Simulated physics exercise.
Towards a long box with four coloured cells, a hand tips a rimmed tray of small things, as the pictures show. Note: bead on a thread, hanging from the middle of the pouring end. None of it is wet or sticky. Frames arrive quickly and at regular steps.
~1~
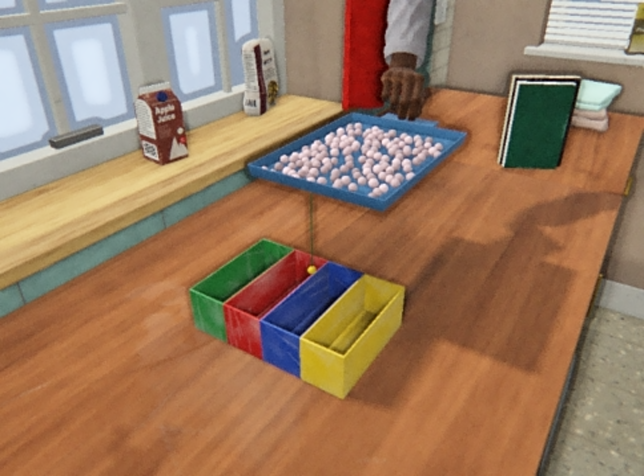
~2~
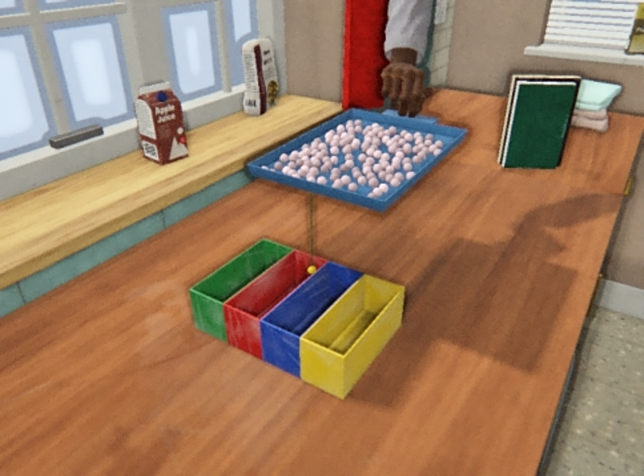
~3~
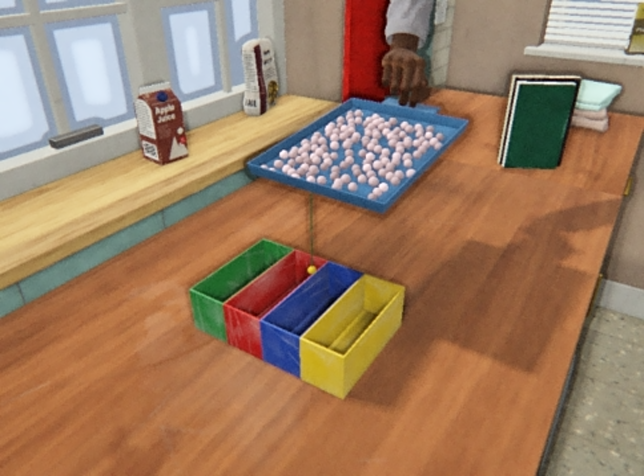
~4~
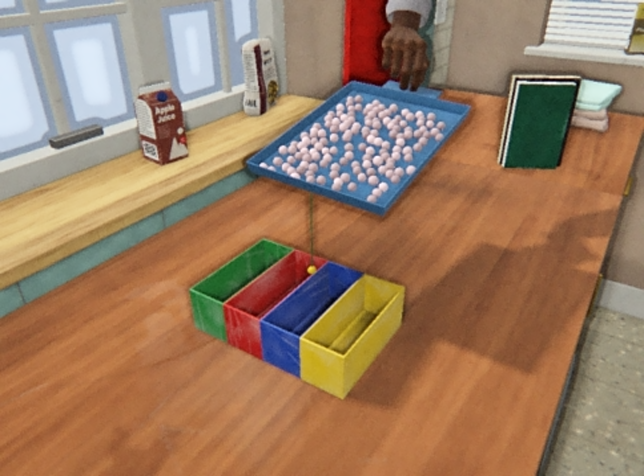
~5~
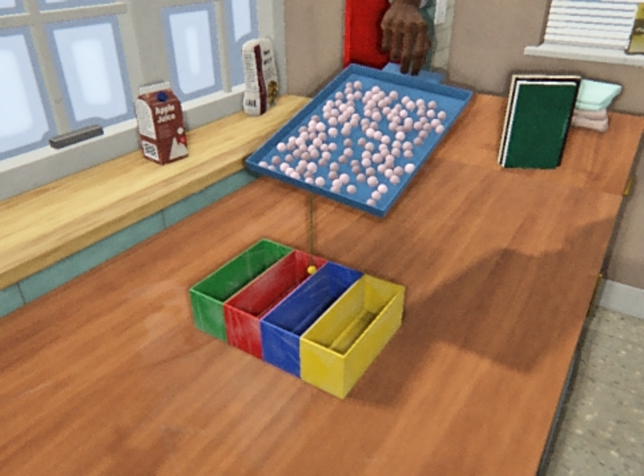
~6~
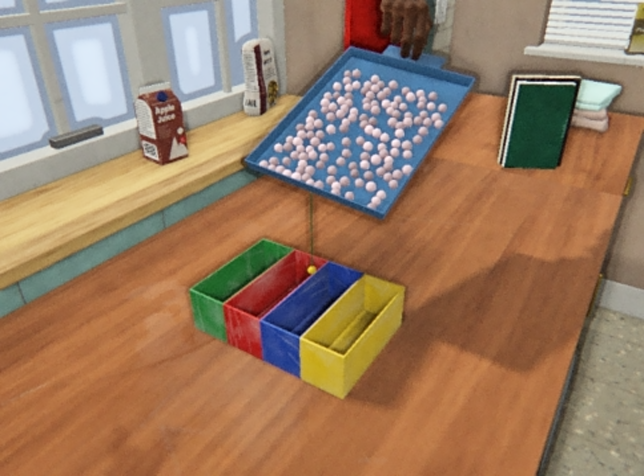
The video shows a hand raising the far end of a blue tray of small pale pink balls above a box with green, red, blue and yellow cells, the tray slanting more steeply as the balls begin to shift.
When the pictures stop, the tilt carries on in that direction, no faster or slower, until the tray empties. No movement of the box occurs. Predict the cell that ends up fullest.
I would say the yellow cell.
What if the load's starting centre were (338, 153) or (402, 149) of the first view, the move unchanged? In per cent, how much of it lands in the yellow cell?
The first start yields 60 per cent, the second 50 per cent.
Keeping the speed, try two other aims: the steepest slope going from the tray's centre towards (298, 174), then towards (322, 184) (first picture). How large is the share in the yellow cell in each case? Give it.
The share is 0 per cent in the first and 20 per cent in the second.
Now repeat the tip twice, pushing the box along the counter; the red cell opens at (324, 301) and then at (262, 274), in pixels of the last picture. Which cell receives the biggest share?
The first time the blue one comes out on top, the second time the cell in yellow.
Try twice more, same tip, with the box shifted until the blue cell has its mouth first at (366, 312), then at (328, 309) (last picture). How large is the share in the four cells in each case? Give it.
90 % for the first, 90 % for the second.
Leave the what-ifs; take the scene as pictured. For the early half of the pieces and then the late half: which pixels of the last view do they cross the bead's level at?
The leading part at (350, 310), the rest of it at (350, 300).
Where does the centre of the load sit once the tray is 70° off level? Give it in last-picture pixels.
In the last view, the load is centred near (346, 202).
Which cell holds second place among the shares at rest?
The blue one.
Just after the last frame, tray tipped steeply; roughly two thirds on the tray; about a tenth in the yellow cell; just a few in the blue cell; roughly a quarter falling or outside the box.
A moment on, tray tipped past a quarter turn; just a few on the tray; roughly half in the yellow cell; about a tenth in the blue cell; about a tenth in the red cell; roughly a third falling or outside the box.
Further on, tray tipped past a quarter turn; roughly half in the yellow cell; roughly a quarter in the blue cell; about a tenth in the red cell; just a few in the green cell; roughly a quarter falling or outside the box.
When it is over, tray tipped past a quarter turn; roughly half in the yellow cell; roughly a quarter in the blue cell; about a tenth in the red cell; just a few in the green cell; roughly a quarter outside the box.
